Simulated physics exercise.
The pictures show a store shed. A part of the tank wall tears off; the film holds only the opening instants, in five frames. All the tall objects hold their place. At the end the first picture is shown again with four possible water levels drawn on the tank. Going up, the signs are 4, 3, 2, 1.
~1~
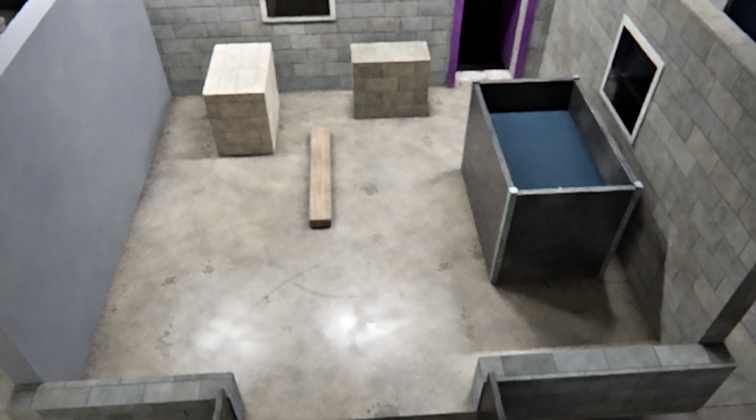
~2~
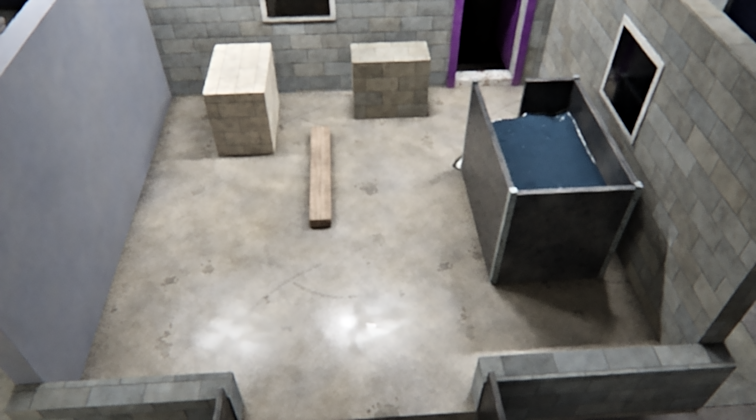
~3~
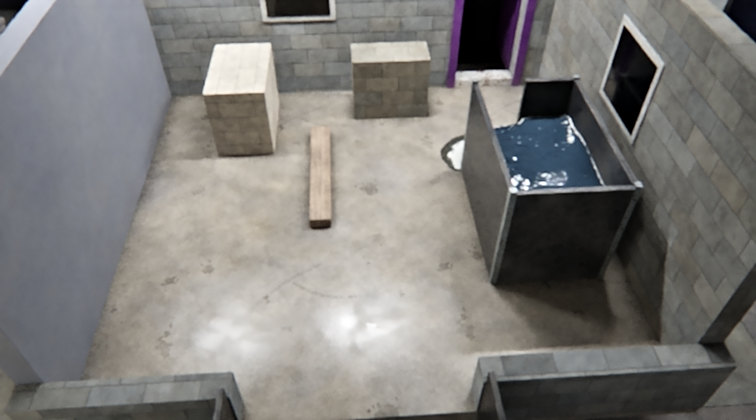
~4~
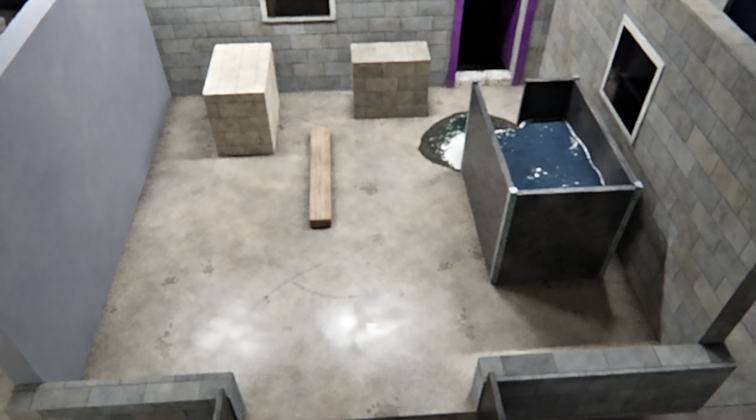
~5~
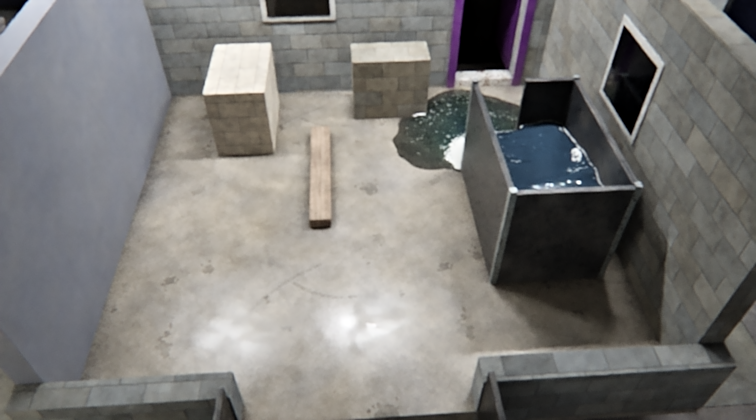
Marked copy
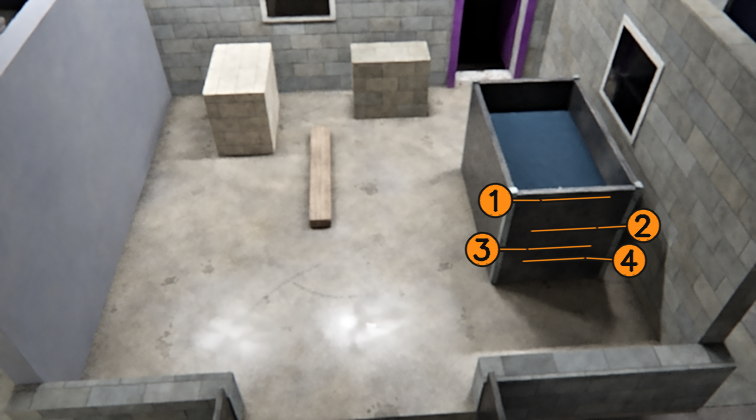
A dark tank's back side opens and water pours out, spreading left across the floor.
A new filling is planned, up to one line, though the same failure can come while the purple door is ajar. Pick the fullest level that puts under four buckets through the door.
The answer is level 4.
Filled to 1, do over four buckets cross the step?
Yes.
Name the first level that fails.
That is level 3.
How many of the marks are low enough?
One of them.
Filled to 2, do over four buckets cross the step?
Yes.
In orange, 1 at (575, 198); 2 at (564, 229); 3 at (558, 247); 4 at (554, 259); from the bottom up 4, 3, 2, 1.
With 1, dozens of bucketfuls pour in.
With 2, dozens of bucketfuls pour in.
With 3, about 8 bucketfuls get in.
With 4, a splash gets over, under a bucket.
